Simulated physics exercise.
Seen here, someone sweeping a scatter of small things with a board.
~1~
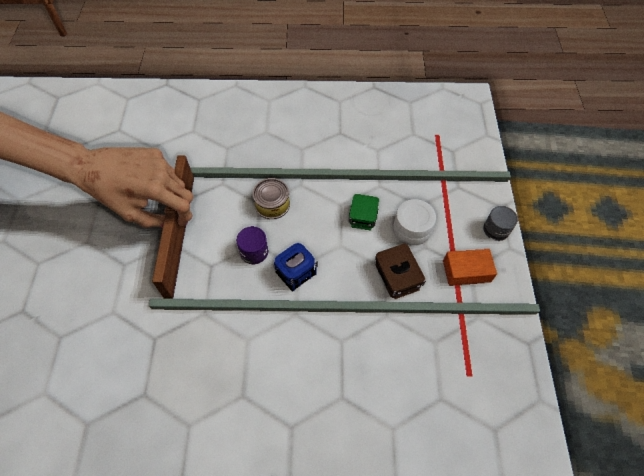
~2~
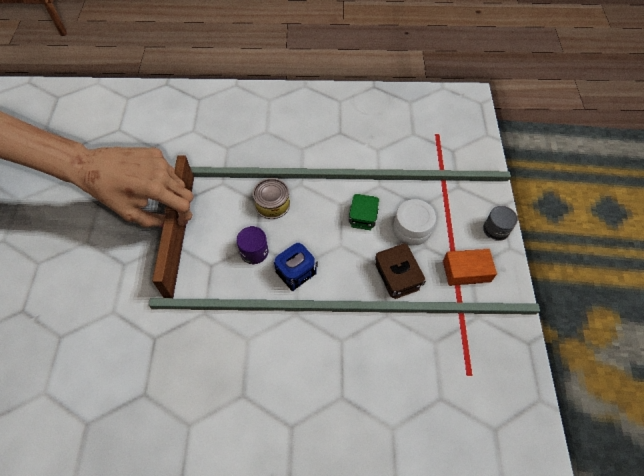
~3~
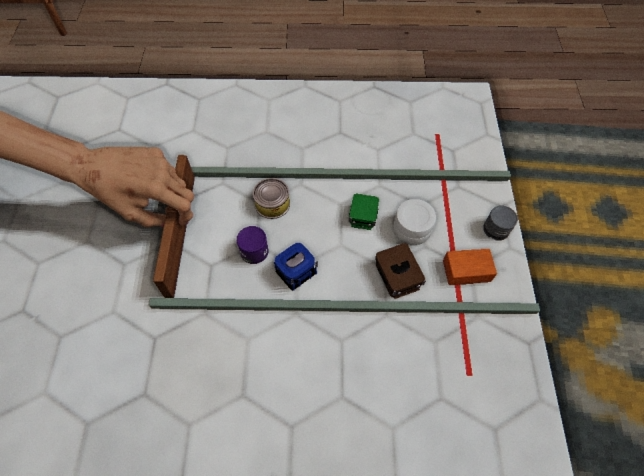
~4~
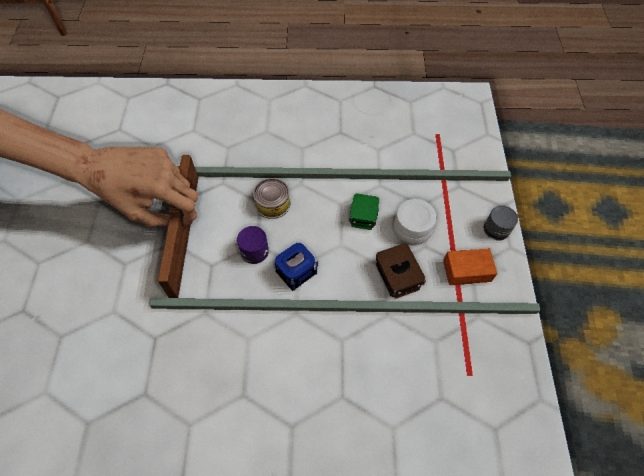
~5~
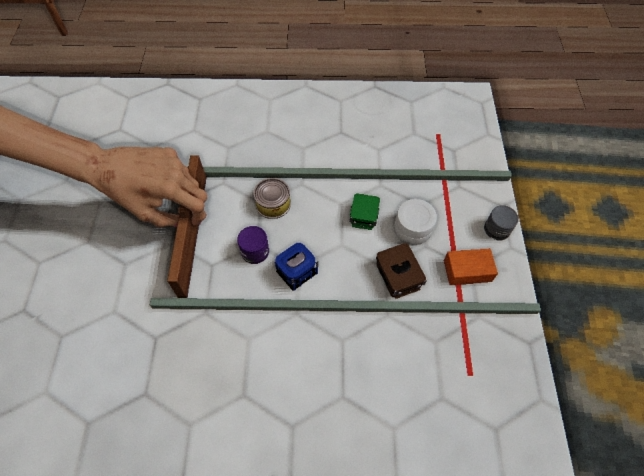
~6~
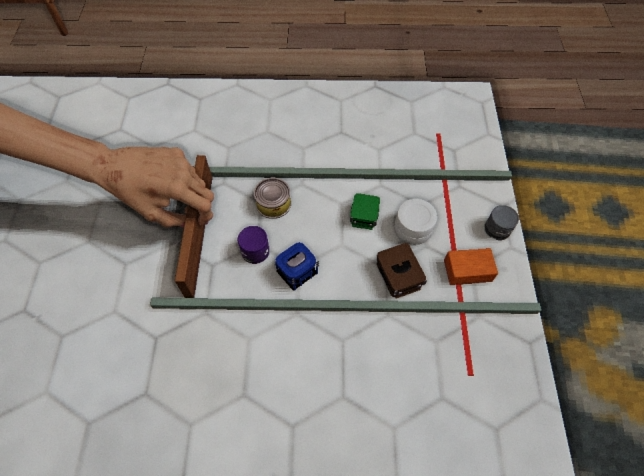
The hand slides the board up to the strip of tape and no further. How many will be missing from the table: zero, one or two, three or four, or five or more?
As it turns out, the number that fall off is one or two.
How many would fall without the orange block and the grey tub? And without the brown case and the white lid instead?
0 in the first case, 0 in the second.
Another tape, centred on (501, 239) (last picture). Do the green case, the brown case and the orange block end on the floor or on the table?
The green case holds on, the brown case comes down, the orange block comes down.
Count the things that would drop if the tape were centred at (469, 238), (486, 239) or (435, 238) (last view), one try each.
The counts: 2, 4 and 0.
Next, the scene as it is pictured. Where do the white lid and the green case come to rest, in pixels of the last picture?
The white lid at (503, 241), the green case at (470, 222).
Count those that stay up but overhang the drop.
That would be 1.
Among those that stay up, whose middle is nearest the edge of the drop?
It is the grey tub.
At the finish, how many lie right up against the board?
In contact: 4.
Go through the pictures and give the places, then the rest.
In the first picture, grey tub (500, 224); orange block (469, 267); white lid (414, 223); board (175, 225); tape (451, 239).
In the second picture, orange block (469, 267); board (175, 224).
In the third picture, white lid (414, 222); green case (364, 212).
In the fourth picture, grey tub (500, 223); purple tub (253, 245).
In the fifth picture, orange block (470, 267); brown case (399, 271).
In the sixth picture, grey tub (501, 223); orange block (470, 267); white lid (415, 222); board (195, 224); tape (452, 238).
Soon after, none off yet; grey tub at rest near (501, 223); orange block at rest near (470, 267); white lid at rest near (415, 222).
Then, none off yet; grey tub at rest near (501, 223); orange block at rest near (470, 267); white lid moved about its own width near (439, 231).
By the end, the number that fall off is one or two; fallen, orange block.
